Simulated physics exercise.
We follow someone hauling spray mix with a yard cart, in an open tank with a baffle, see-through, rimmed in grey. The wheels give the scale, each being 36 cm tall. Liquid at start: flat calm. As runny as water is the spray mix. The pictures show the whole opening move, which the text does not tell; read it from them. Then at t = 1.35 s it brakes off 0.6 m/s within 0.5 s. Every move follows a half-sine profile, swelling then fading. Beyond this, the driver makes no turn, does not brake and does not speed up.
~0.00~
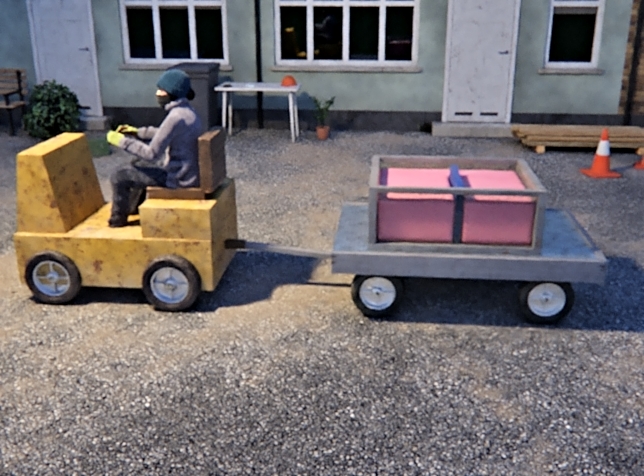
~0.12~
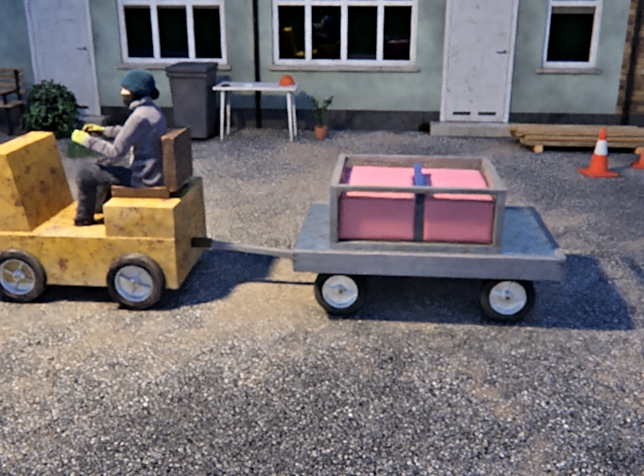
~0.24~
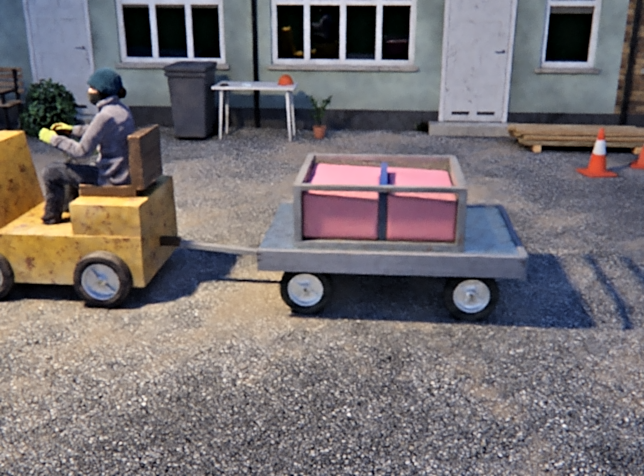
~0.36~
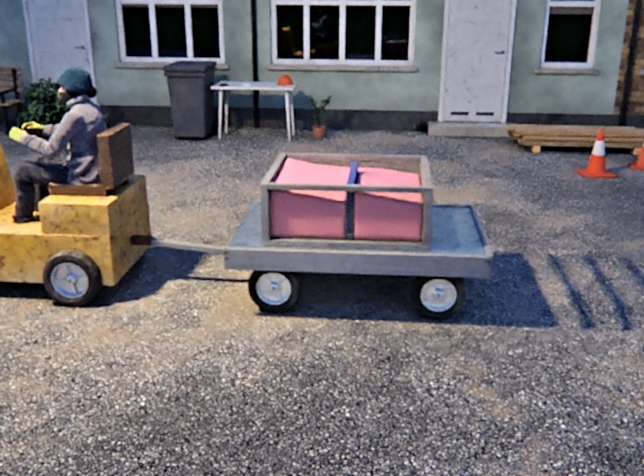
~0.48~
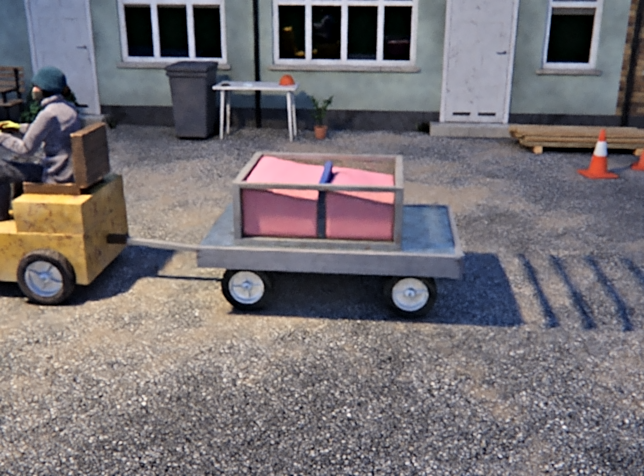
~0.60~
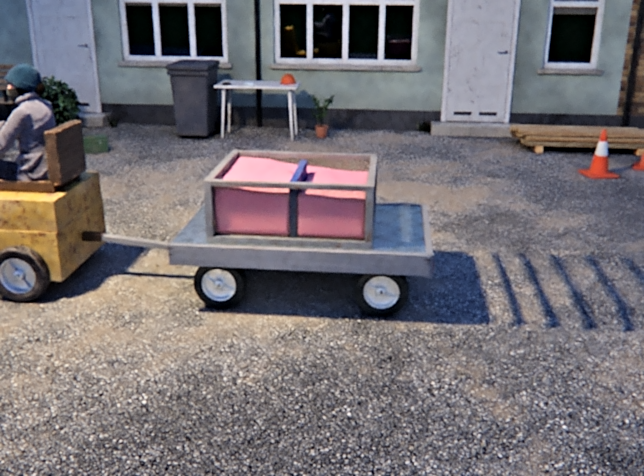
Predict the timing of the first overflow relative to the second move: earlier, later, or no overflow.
No overflow.
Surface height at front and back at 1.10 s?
Front 32 cm, back 26 cm.
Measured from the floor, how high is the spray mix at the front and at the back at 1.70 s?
At the front 34 cm, at the back 28 cm.
Then, 1.10 s in, front 31 cm, middle 32 cm, back 26 cm above the floor; no loss so far.
Then, 1.70 s in, front 33 cm, middle 29 cm, back 27 cm above the floor; no loss so far.
Then, 2.40 s in, front 29 cm, middle 32 cm, back 29 cm above the floor; no loss so far.
Then, 4.84 s in, there is no loss.
